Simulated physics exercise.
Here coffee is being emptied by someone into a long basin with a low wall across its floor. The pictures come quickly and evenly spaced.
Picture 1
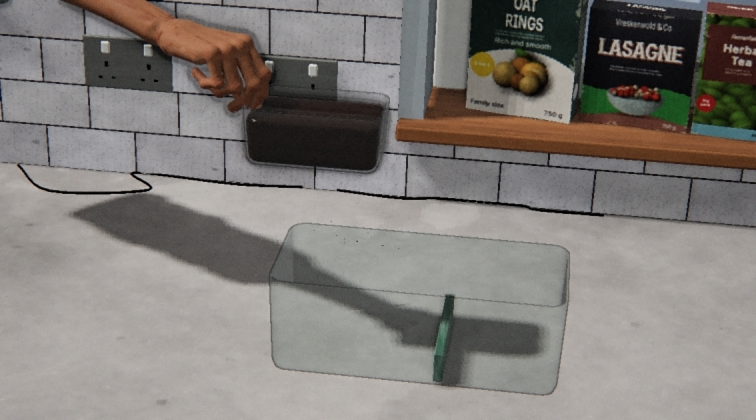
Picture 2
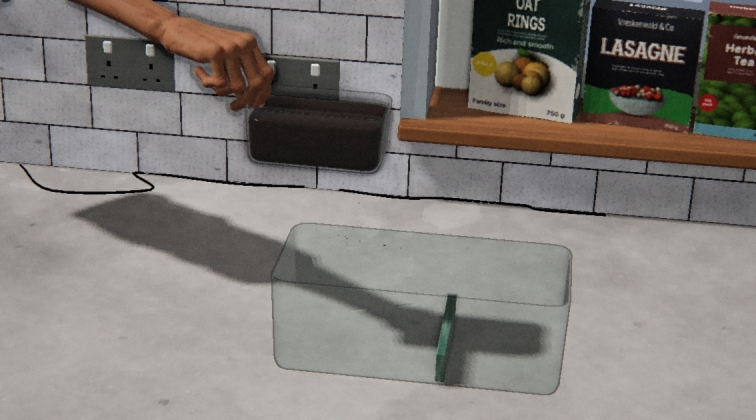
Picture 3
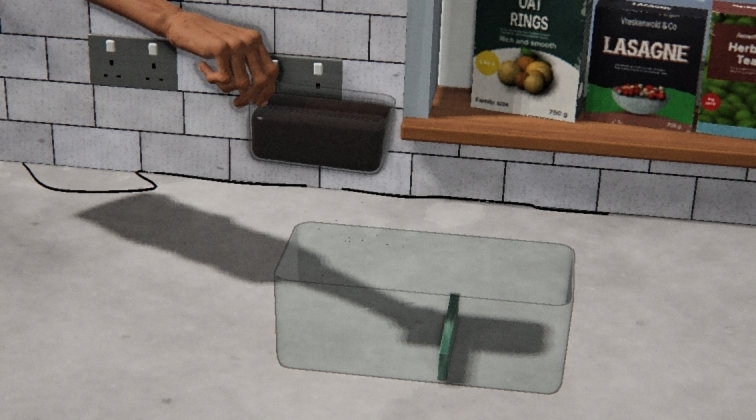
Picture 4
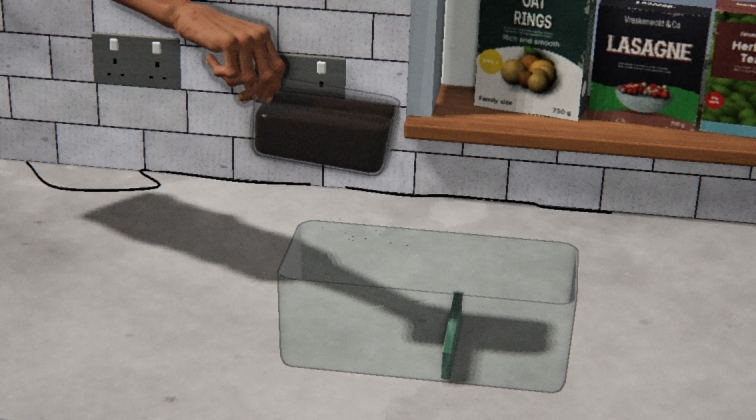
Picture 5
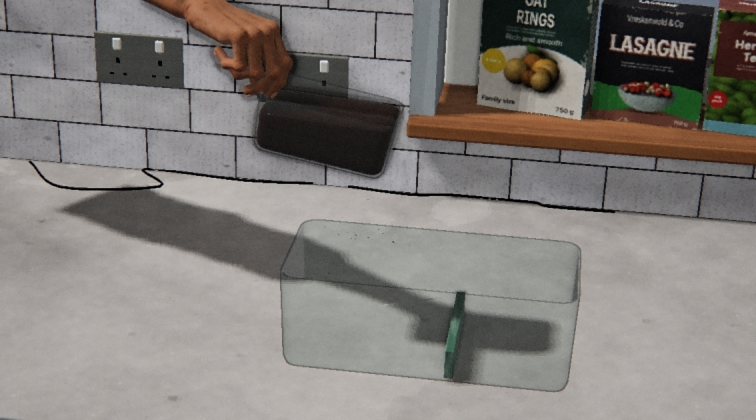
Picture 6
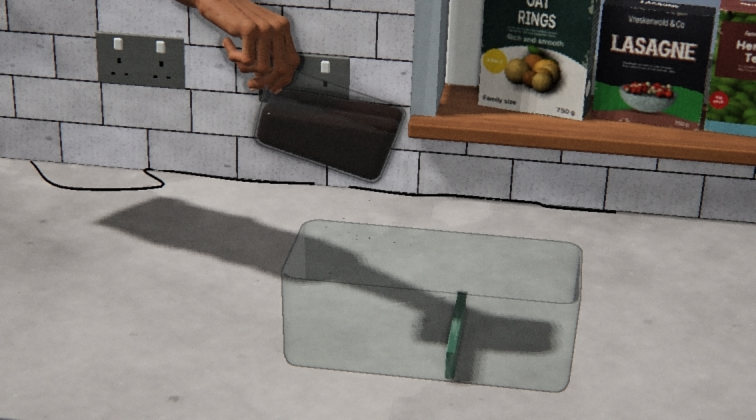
Kitchen counter, a hand gradually tilting a container of coffee down to the right above a long clear basin with a low green wall.
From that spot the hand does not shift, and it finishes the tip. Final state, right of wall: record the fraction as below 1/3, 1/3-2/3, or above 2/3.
Recorded: 1/3-2/3.
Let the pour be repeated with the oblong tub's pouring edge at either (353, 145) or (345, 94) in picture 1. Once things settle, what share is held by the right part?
In order: Close to 10 and 10 percent.
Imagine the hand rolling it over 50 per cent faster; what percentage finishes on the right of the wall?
Something like 25 percent.
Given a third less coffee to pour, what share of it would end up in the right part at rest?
I'd say roughly 15 percent.
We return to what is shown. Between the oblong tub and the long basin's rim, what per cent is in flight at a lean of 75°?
I'd put it at roughly 50 percent of it.
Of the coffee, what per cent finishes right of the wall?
Share approx. 45 %.
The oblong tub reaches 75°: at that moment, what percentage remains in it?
It still holds close to 30 per cent at that lean.
A moment on, the oblong tub is tipped on its side and 32 per cent is still to pour, 8 is left of the wall and 10 right of it.
Next, the oblong tub is tipped right over and 5 per cent is still to pour, 45 is left of the wall and 45 right of it.
Then the oblong tub is tipped right over and 0 per cent is still to pour, 52 is left of the wall and 44 right of it.
Later the oblong tub is tipped right over and 0 per cent is still to pour, 53 is left of the wall and 45 right of it.
At rest 53 per cent lies left of the wall, 45 right of it and 2 outside.
